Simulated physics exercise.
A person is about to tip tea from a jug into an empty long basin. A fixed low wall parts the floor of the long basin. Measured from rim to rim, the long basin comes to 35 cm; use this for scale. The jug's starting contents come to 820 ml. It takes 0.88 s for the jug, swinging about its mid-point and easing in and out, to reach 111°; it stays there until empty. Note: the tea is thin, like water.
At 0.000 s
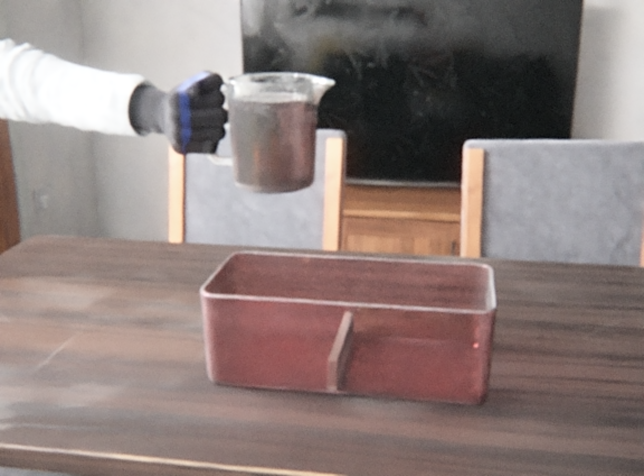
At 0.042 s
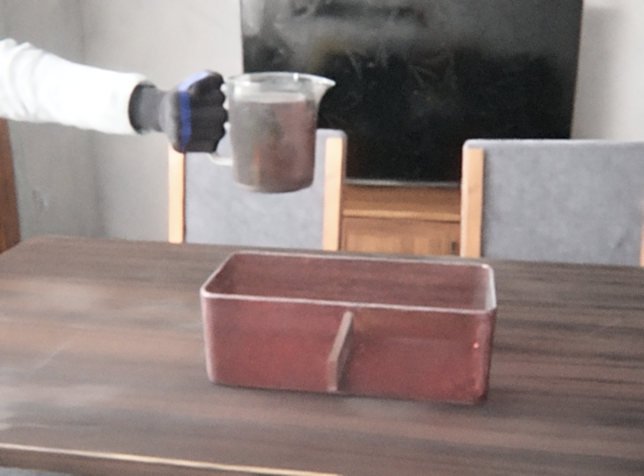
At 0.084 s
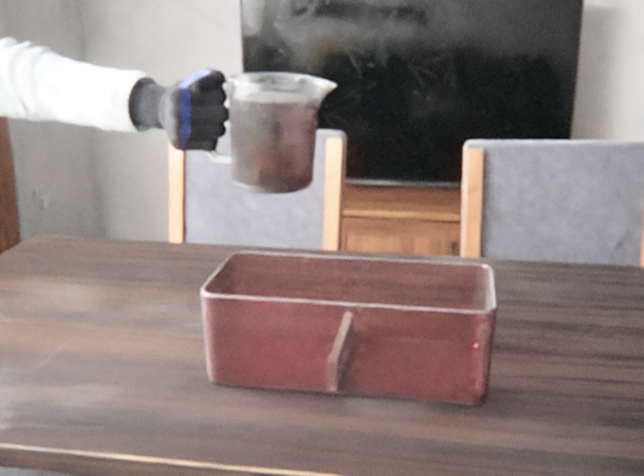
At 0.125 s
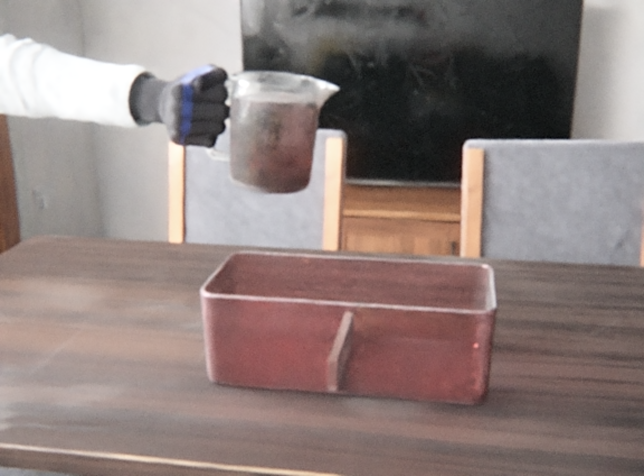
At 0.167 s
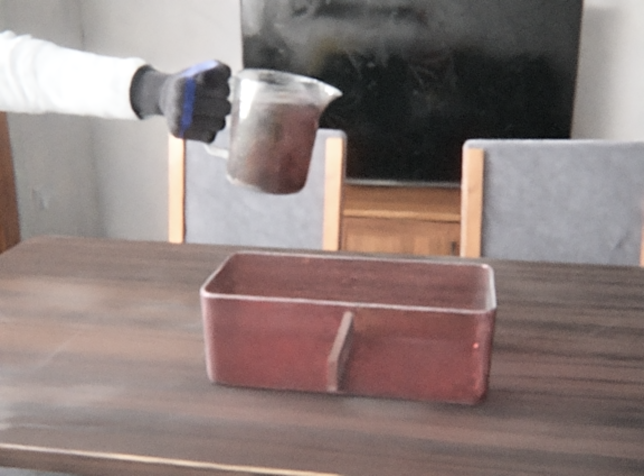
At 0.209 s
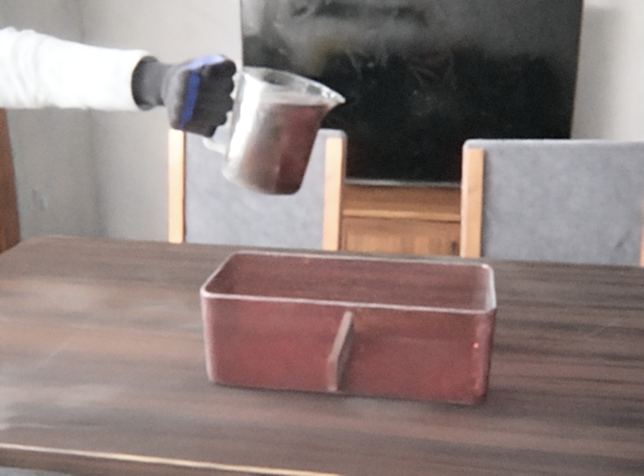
A hand in a dark glove with a blue band, reaching from a white sleeve at left, holds a clear jug of brownish tea level, then gradually tilts it rightward. Below sits a long reddish basin with a short upright divider, on a dark wooden table. The steady view faces the table from slightly above, with two grey chairs and a black screen behind.
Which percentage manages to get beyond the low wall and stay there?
Beyond the low wall, roughly 89 per cent stays.
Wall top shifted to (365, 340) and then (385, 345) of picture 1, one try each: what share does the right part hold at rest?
The first gives near 85 per cent and the second near 55 per cent.
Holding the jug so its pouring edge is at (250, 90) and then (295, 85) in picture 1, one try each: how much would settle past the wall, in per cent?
The first try gives 10 percent and the second 75 percent.
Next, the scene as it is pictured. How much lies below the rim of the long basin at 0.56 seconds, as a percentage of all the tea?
Near 3 in a hundred.
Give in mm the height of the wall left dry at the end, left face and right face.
Left 38 mm, right 14 mm.
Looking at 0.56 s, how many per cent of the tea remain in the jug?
I'd put it near 76 percent.
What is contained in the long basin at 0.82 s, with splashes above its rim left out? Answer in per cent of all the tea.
My estimate is about 54 percent.
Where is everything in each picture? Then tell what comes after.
The first picture shows tilt 0°; pouring edge (334, 82); surface from (233, 97) to (317, 99); the long basin's rim runs from (217, 273) to (493, 289); the wall's top is at (342, 335).
The second picture shows tilt 1°; pouring edge (334, 83); surface from (234, 97) to (317, 100).
The third picture shows tilt 2°; pouring edge (336, 85); surface from (234, 97) to (318, 101).
The fourth picture shows tilt 5°; pouring edge (338, 88); surface from (236, 97) to (320, 101).
The fifth picture shows tilt 10°; pouring edge (341, 93); surface from (238, 98) to (323, 102).
The sixth picture shows tilt 15°; pouring edge (345, 100); surface from (240, 101) to (328, 104).
After 0.56 s the tilt is 79° and 76 per cent is still to pour, 0 is left of the wall and 3 right of it.
After 0.82 s the tilt is 110° and 19 per cent is still to pour, 1 is left of the wall and 53 right of it.
After 1.09 s the tilt is 111° and 1 per cent is still to pour, 6 is left of the wall and 87 right of it.
After 1.38 s the tilt is 111° and 0 per cent is still to pour, 8 is left of the wall and 90 right of it.
In the end 8 per cent lies left of the wall, 89 right of it and 3 outside.
